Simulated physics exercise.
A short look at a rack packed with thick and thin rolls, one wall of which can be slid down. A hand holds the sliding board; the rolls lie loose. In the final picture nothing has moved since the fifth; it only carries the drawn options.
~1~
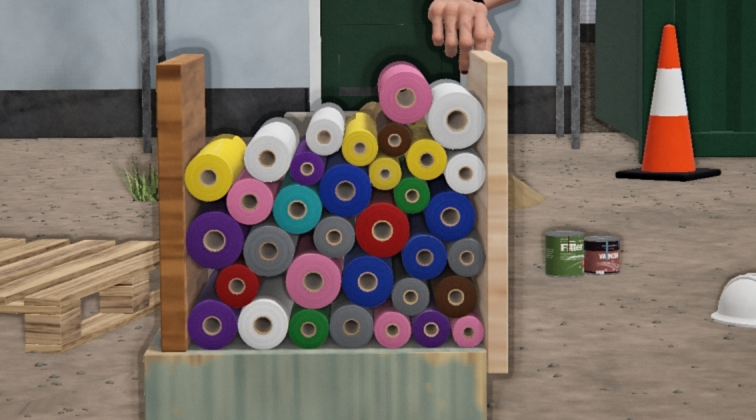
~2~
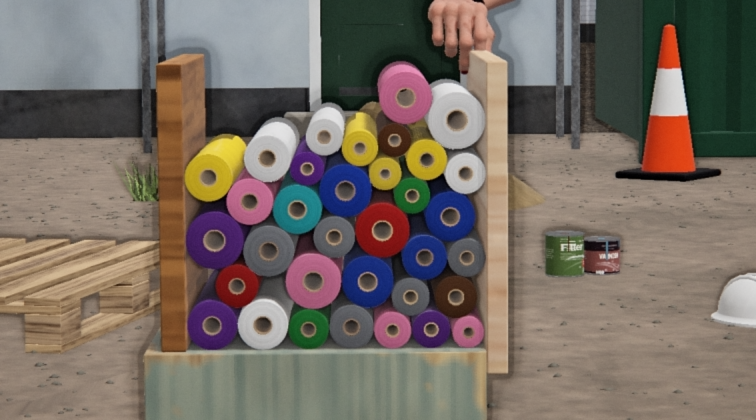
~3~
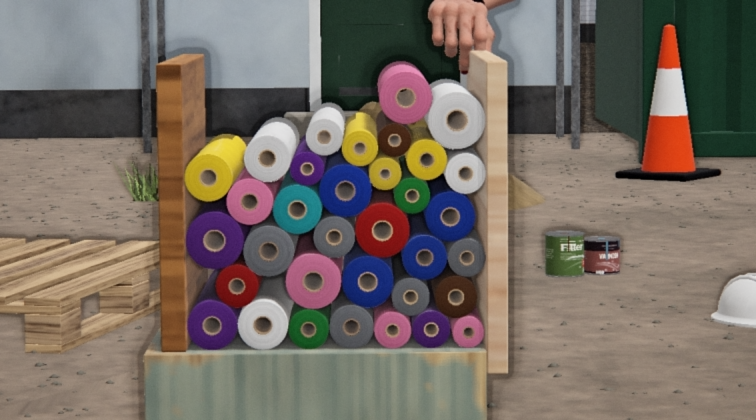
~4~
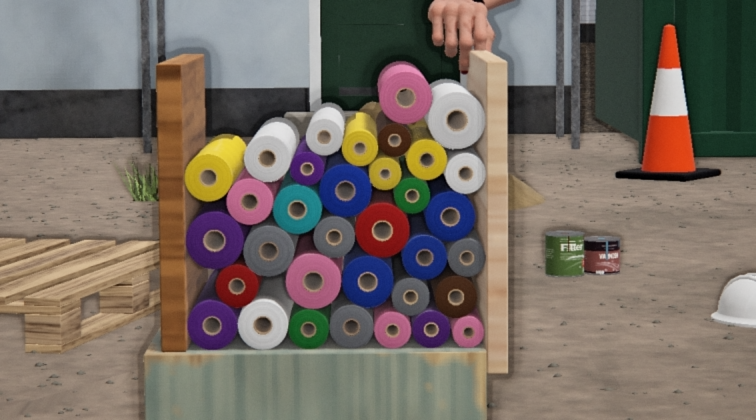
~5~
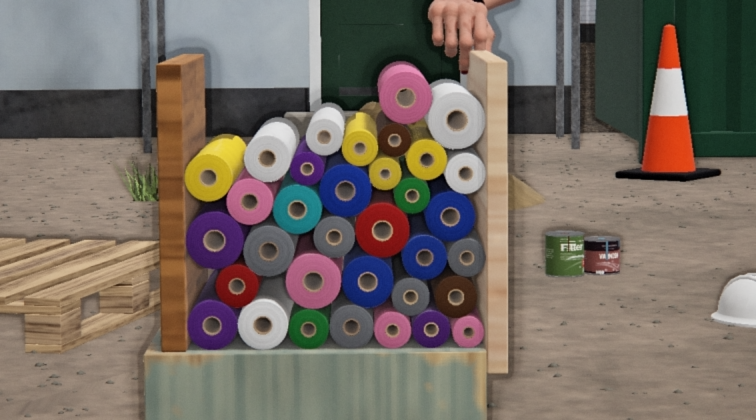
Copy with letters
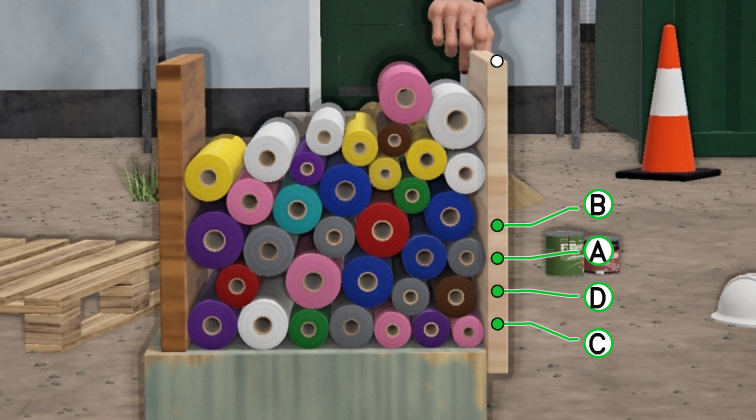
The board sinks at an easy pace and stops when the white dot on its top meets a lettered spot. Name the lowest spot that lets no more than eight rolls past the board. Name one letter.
At most to A.
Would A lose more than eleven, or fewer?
At A, fewer than eleven.
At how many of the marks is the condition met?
Two of them.
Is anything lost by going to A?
At A: Yes.
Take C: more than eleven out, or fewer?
At C, more than eleven.
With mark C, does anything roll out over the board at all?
At C: Yes.
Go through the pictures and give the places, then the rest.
The first picture shows a grey roll (467, 258); a red roll (382, 230); a white roll (465, 173).
The second picture shows a white roll (465, 173); a yellow roll (426, 160).
The third picture shows a brown roll (395, 140); side board (486, 199).
The fourth picture shows a purple roll (212, 325); a purple roll (431, 329).
The fifth picture shows a grey roll (467, 258); a red roll (382, 230); a white roll (465, 173).
On the copy, A at (498, 258); B at (498, 226); C at (498, 324); D at (498, 291); the white dot at (497, 61).
On A. First, top of the board (486, 147).
Then, top of the board (486, 245).
Finally, top of the board (486, 257), six out over the board.
By contrast, B three out over the board; C more than eight out over the board; D more than eight out over the board.
